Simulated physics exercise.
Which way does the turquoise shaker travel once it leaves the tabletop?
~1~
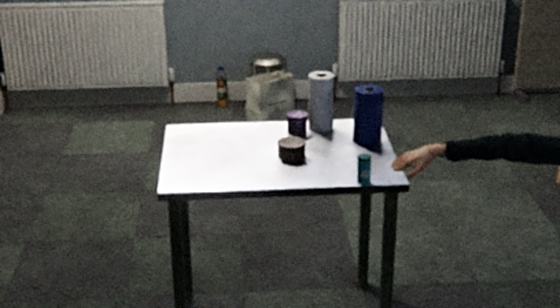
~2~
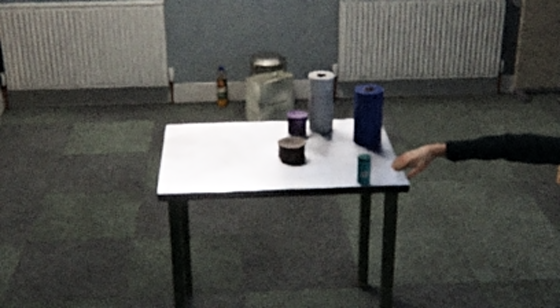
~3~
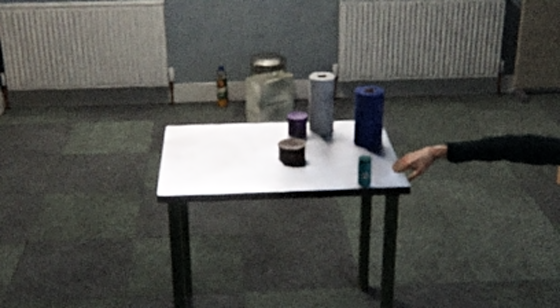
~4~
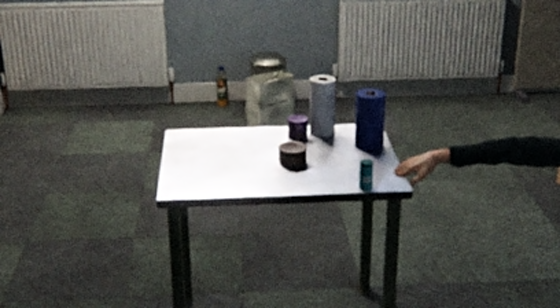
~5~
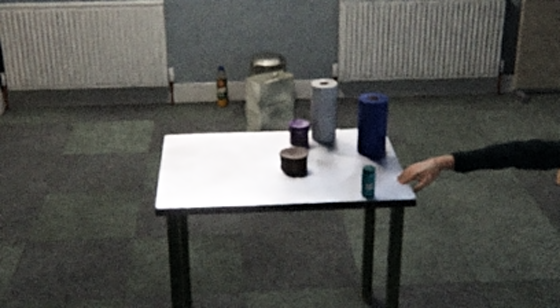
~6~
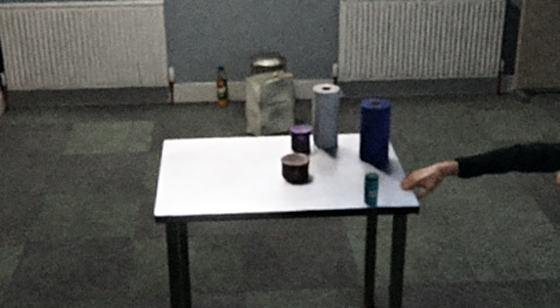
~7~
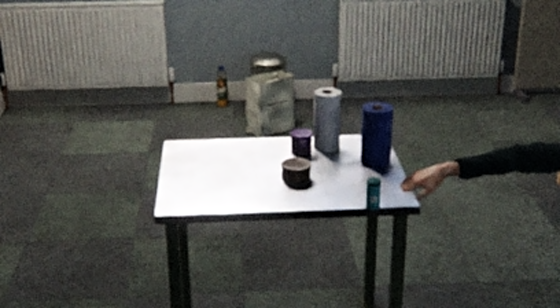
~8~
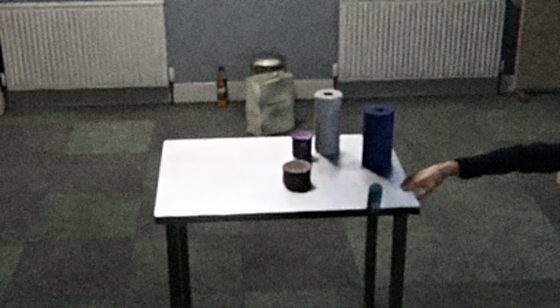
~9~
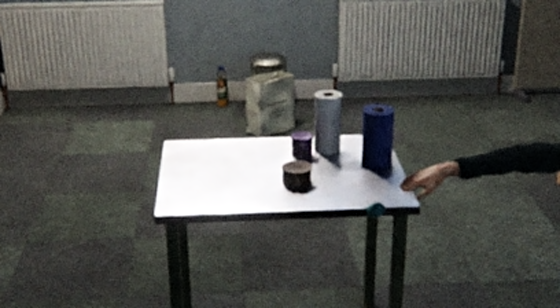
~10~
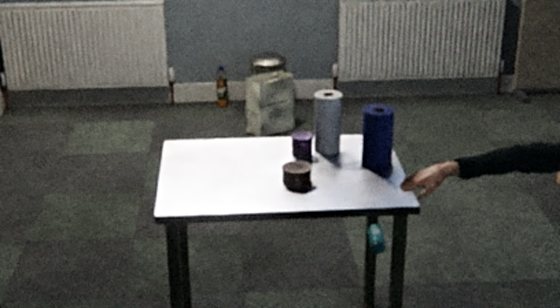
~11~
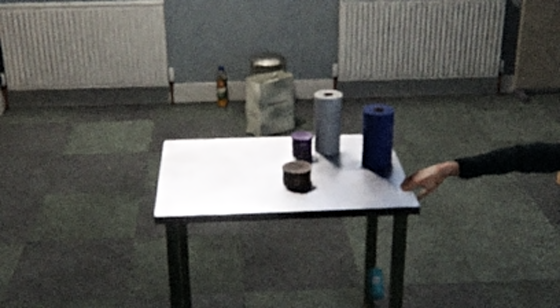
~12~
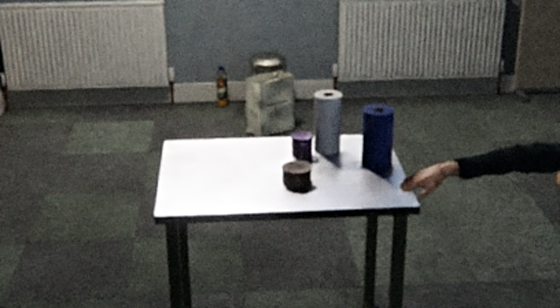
It moves down, dropping past the front edge of the table until it can no longer be seen.
A white-topped table stands on a grey carpet with a blue roll, a white roll, a purple tin, a brown tub and a small turquoise shaker on it, while a hand reaches in from the right to its near corner. The table slides a short way towards the viewer, carrying everything with it. As it comes to a stop, the turquoise shaker at the front edge tips and goes over. It drops past the table leg and out of sight. The two rolls, the tin and the tub stay upright on the table, the hand still at the corner.
